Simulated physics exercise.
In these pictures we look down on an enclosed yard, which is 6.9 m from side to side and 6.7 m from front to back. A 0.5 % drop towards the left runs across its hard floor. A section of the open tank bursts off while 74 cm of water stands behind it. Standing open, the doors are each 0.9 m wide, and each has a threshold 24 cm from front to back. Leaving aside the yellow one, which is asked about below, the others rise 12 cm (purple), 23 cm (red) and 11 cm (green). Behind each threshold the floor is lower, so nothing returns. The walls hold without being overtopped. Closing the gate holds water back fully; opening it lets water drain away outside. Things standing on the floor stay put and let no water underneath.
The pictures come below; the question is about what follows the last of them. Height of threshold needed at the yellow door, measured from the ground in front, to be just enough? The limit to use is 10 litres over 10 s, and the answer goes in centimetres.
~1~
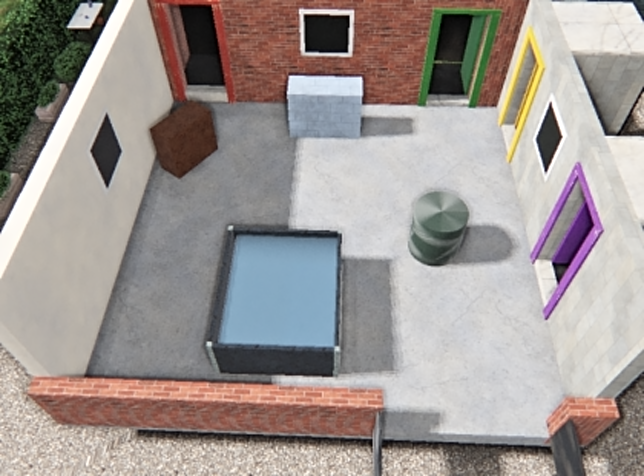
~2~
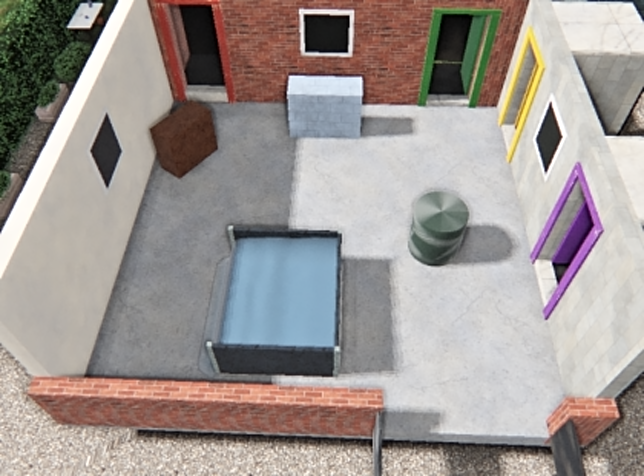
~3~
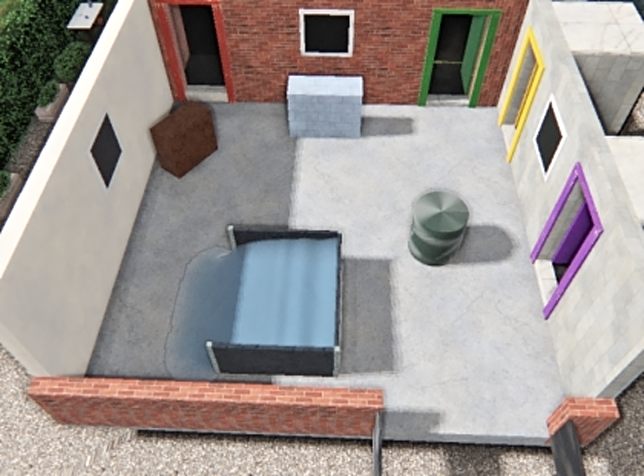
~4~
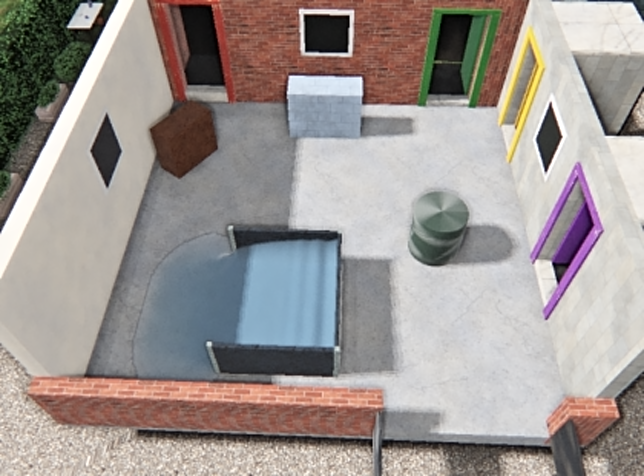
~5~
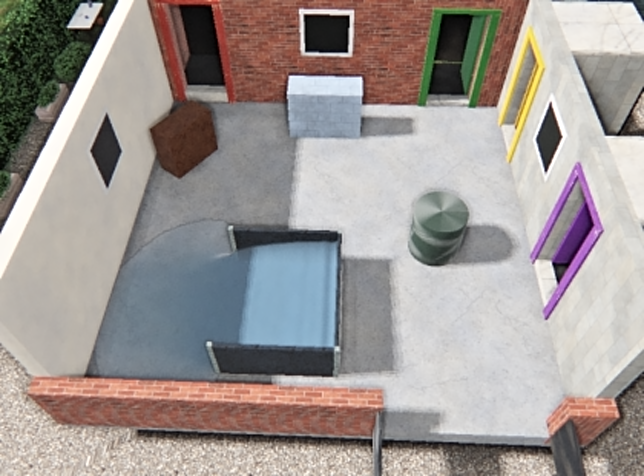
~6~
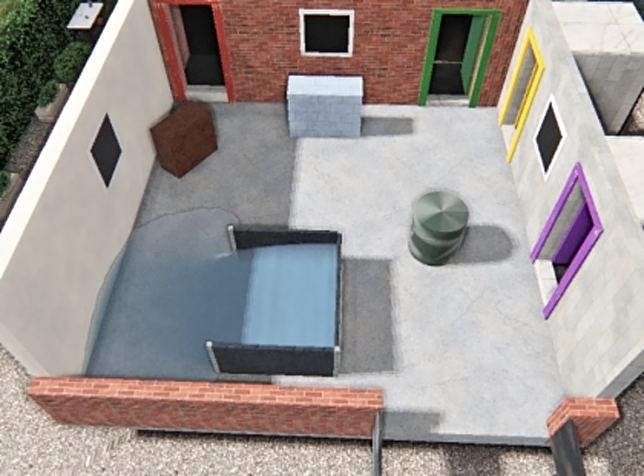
Approximately 8 cm.
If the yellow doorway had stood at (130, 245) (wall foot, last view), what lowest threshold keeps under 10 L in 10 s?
Minimum: About 30 cm.
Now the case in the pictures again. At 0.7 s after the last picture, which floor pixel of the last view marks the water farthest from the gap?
The farthest wet point sits near (153, 167).
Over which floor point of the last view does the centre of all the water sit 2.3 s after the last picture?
(195, 274).
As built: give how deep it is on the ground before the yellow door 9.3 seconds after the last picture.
The depth there is around 6.5 cm.
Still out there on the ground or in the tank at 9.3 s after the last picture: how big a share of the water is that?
Some 94 %.
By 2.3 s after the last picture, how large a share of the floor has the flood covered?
Wet share: Around 35 %.
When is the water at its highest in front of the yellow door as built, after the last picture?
The depth peaks at about 5.5 seconds.
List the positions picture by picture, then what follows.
In the first picture, still water, 74 cm deep, in the open tank at (280, 287); the yellow door at (519, 101) is dry.
In the second picture, the gap is at (228, 301), the front 0.3 m out at (203, 362); the back of the open tank holds 74 cm.
In the third picture, the front is at (171, 361), 0.8 m from the gap at (228, 304); 1.6 m2 of floor is wet, 72 cm left at the back.
In the fourth picture, water pours out at (229, 305) and has run 1.3 m, to (138, 349); about 11 cm deep outside, 65 cm at the back.
In the fifth picture, water pours out at (229, 305) and has run 1.9 m, to (101, 340); about 8 cm deep outside, 63 cm at the back.
In the sixth picture, the front is at a hidden place, 2.0 m from the gap at (229, 305); 6.2 m2 of floor is wet, 60 cm left at the back; 5.7 m in a straight line remain to the yellow door at (519, 101).
Then, 0.7 s after the last picture water covers 20 % of the floor, deepest (56 cm) near (77, 402); it has not reached the yellow door.
Then, 2.3 s after the last picture water covers 35 % of the floor, deepest (32 cm) near (146, 187); it has not reached the yellow door.
Then, 9.3 s after the last picture water covers 90 % of the floor, deepest (10 cm) near (172, 107); 7 cm at the yellow door, 17 litres in over its 7 cm threshold.
At the yellow door as built, the water peaked near 11 cm, 5.5 s after the last picture.
With a threshold of 7 cm, 17 litres would have come in within the 10 s; with 10 cm, 2 litres. So under 10 litres takes about 8 cm.
